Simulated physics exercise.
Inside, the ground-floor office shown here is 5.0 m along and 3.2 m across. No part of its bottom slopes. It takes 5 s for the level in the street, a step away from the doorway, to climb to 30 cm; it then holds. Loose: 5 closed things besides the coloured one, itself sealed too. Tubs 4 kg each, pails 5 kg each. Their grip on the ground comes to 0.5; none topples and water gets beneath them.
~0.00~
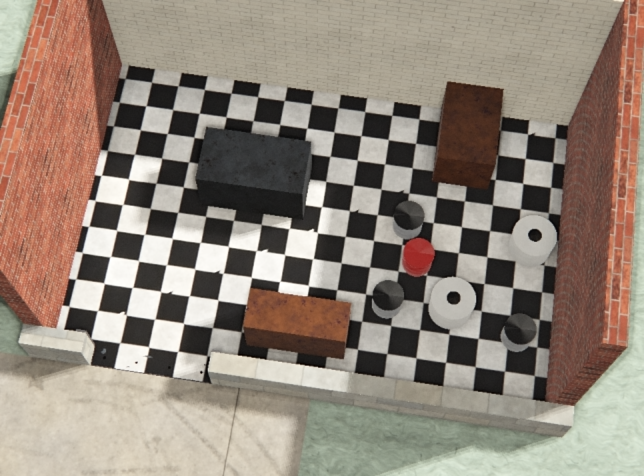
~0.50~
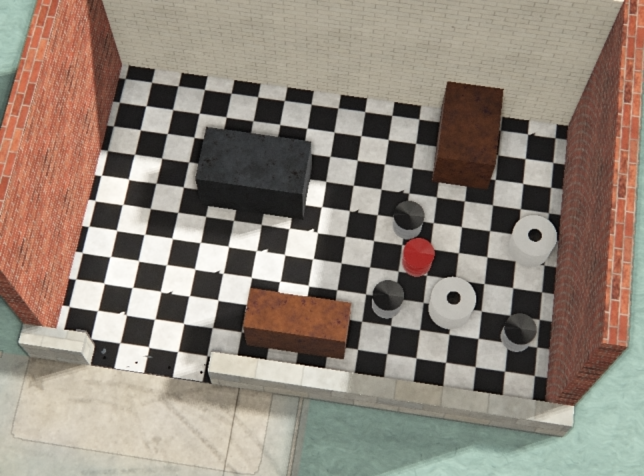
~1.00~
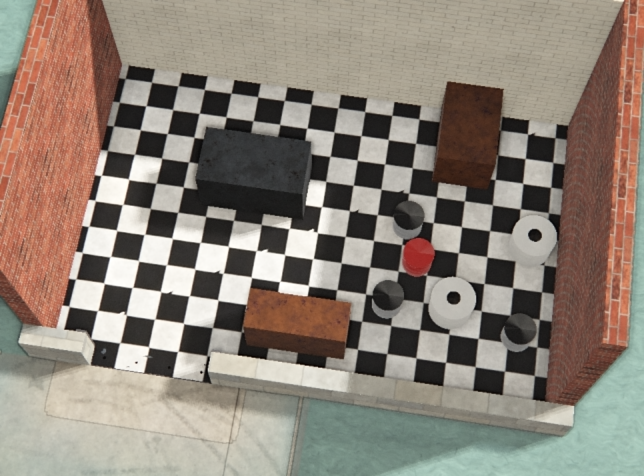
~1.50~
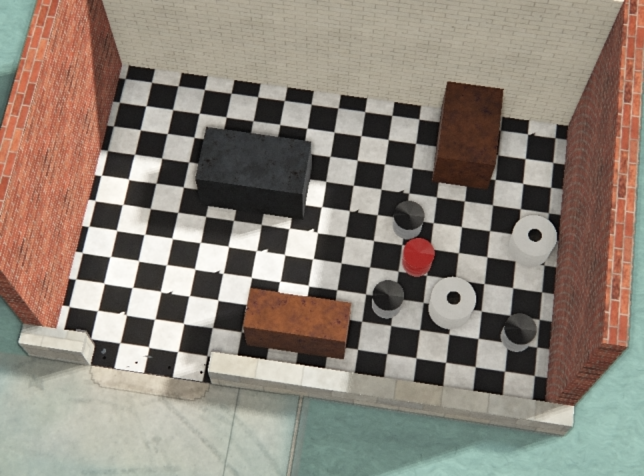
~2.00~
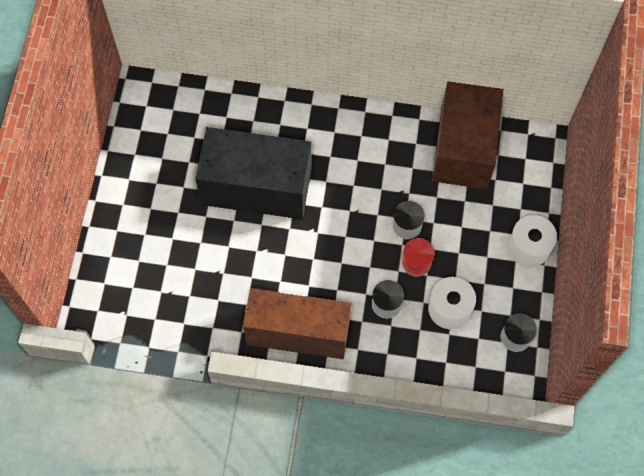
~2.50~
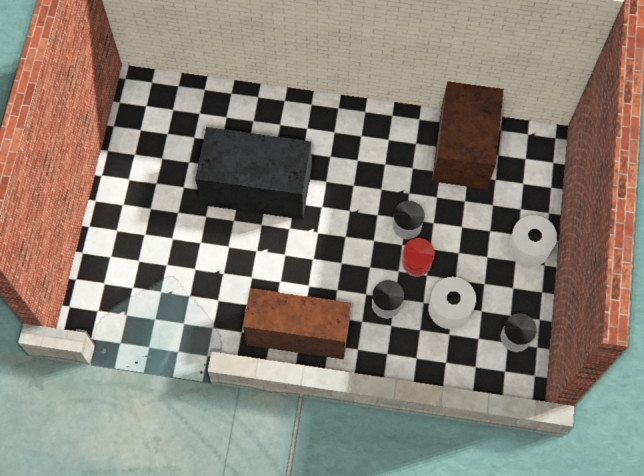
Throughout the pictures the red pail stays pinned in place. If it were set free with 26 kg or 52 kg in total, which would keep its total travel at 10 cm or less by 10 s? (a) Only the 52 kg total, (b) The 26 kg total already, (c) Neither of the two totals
The 26 kg total already (b).
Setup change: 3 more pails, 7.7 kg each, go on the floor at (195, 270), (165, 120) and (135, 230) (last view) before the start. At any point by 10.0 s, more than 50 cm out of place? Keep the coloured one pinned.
In turn: Beyond it, beyond it, beyond it.
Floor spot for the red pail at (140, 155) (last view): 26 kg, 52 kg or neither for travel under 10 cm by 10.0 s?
The answer: Either weight will do.
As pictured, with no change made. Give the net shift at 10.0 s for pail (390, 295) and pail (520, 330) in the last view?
Shifts: 80 cm / 40 cm.
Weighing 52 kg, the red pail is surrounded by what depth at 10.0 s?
Something like 11 centimetres.
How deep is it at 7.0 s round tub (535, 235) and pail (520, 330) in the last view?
2 and 0 cm.
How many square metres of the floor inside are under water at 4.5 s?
I'd estimate close to 6.0 m2.
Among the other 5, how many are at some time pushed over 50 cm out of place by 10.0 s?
The total is 3.
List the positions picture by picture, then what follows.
The first frame shows the red pail at (419, 253) rests on the ground; water covers 0.0 m2; 0 of 6 have shifted.
The second frame shows the red pail at (419, 253), on the bottom; water covers 0.0 m2; 0 of 6 have shifted.
The third frame shows the red pail at (419, 253) rests on the ground; 0.0 m2 under water; 0 of 6 have shifted.
The fourth frame shows the red pail at (419, 253), on the bottom; 0.0 m2 under water; 0 of 6 have shifted.
The fifth frame shows the red pail at (419, 253) rests on the ground; 0.1 m2 under water; 0 of 6 have shifted.
The sixth frame shows the red pail at (419, 253), on the bottom; 0.7 m2 under water; 0 of 6 have shifted.
After 3.5 s the red pail would be 0 cm from its start with 26 kg and 0 cm from its start with 52 kg; 0 cm of water round it then.
After 4.5 s the red pail would be 0 cm from its start with 26 kg and 0 cm from its start with 52 kg; 0 cm of water round it then.
After 7.0 s the red pail would be 0 cm from its start with 26 kg and 0 cm from its start with 52 kg; 5 cm of water round it then.
After 10.0 s the red pail would be 0 cm from its start with 26 kg and 0 cm from its start with 52 kg; 11 cm of water round it then.
